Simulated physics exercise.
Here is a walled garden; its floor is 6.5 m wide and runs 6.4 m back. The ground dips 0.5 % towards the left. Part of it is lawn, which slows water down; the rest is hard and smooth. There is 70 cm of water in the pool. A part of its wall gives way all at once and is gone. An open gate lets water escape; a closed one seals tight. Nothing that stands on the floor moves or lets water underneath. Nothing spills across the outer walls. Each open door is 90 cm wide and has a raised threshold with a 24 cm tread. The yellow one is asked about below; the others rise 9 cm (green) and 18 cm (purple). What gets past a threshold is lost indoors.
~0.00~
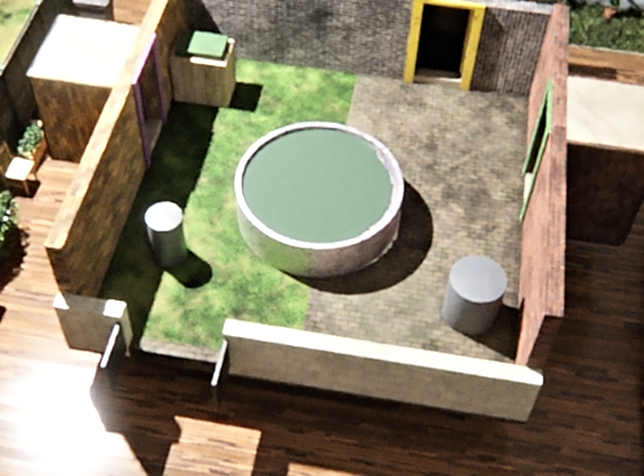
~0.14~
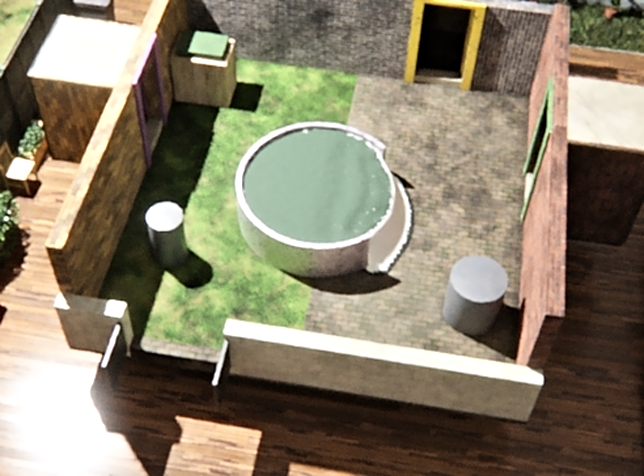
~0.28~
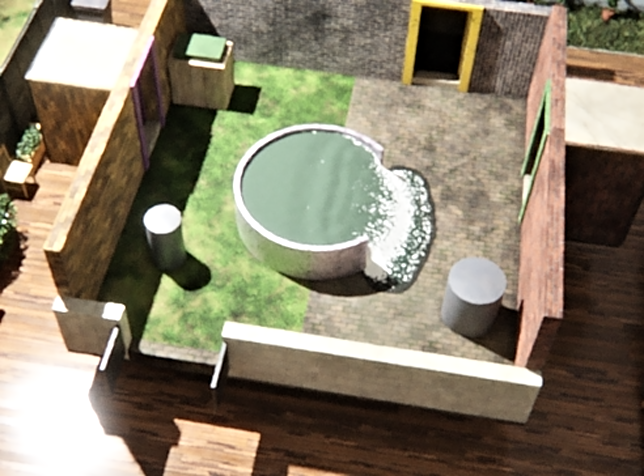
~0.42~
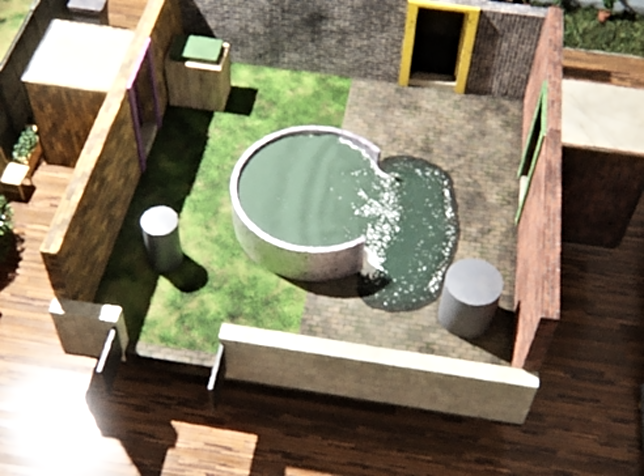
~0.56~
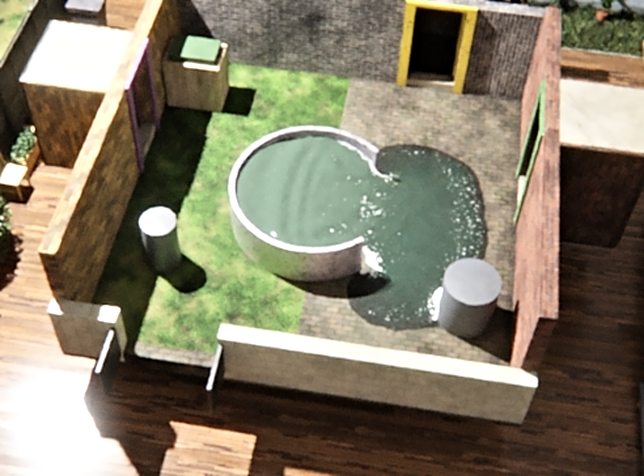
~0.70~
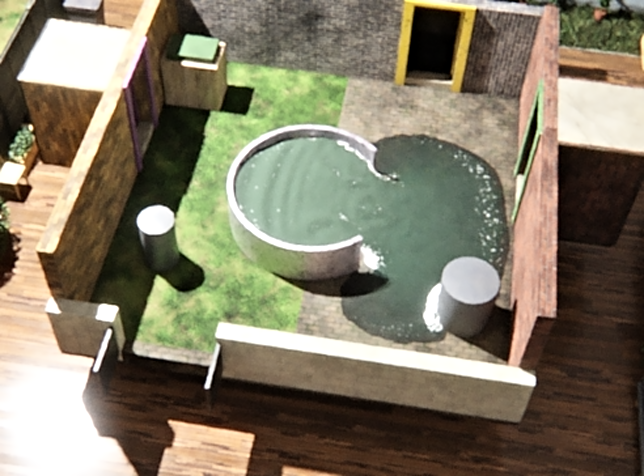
A walled garden, half bright green lawn on the left and half grey-brown paving on the right, is seen from high above. A round, pale-walled pool of dark green water sits in the middle between two grey cylinders, with a yellow-framed doorway at the back right. The pool's right side opens and water pours out foaming, spreading across the paving and around the right-hand cylinder, while the view shifts very slightly.
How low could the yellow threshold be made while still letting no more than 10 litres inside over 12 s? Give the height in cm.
Some 14 cm above the ground.
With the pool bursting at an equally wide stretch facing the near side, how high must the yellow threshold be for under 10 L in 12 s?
Some 9.5 cm.
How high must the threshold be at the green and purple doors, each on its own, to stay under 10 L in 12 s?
Roughly 32 cm at green and 9.5 cm at purple.
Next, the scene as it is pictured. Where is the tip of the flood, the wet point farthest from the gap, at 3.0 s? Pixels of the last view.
Around (520, 102).
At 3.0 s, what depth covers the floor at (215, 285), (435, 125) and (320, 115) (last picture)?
About 0, 5 and 0 cm.
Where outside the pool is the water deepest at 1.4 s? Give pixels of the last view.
Near (502, 251).
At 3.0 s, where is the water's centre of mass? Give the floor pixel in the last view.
Around (412, 227).
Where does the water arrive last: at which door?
It is the purple one.
After 1.4 s water covers 35 % of the floor, deepest (48 cm) near (502, 251); it has not reached the yellow door.
After 3.0 s water covers 40 % of the floor, deepest (39 cm) near (520, 102); 14 cm at the yellow door, 0 litres in over its 16 cm threshold.
After 12.0 s water covers 100 % of the floor, deepest (14 cm) near (126, 207); 6 cm at the yellow door, 3 litres in over its 16 cm threshold.
At the yellow door as built, the water arrived by 1.8 s and peaked near 17 cm at 4.8 s.
With a threshold of 12 cm, 22 litres would have come in within the 12 s; with 16 cm, 3 litres. So under 10 litres takes about 14 cm.
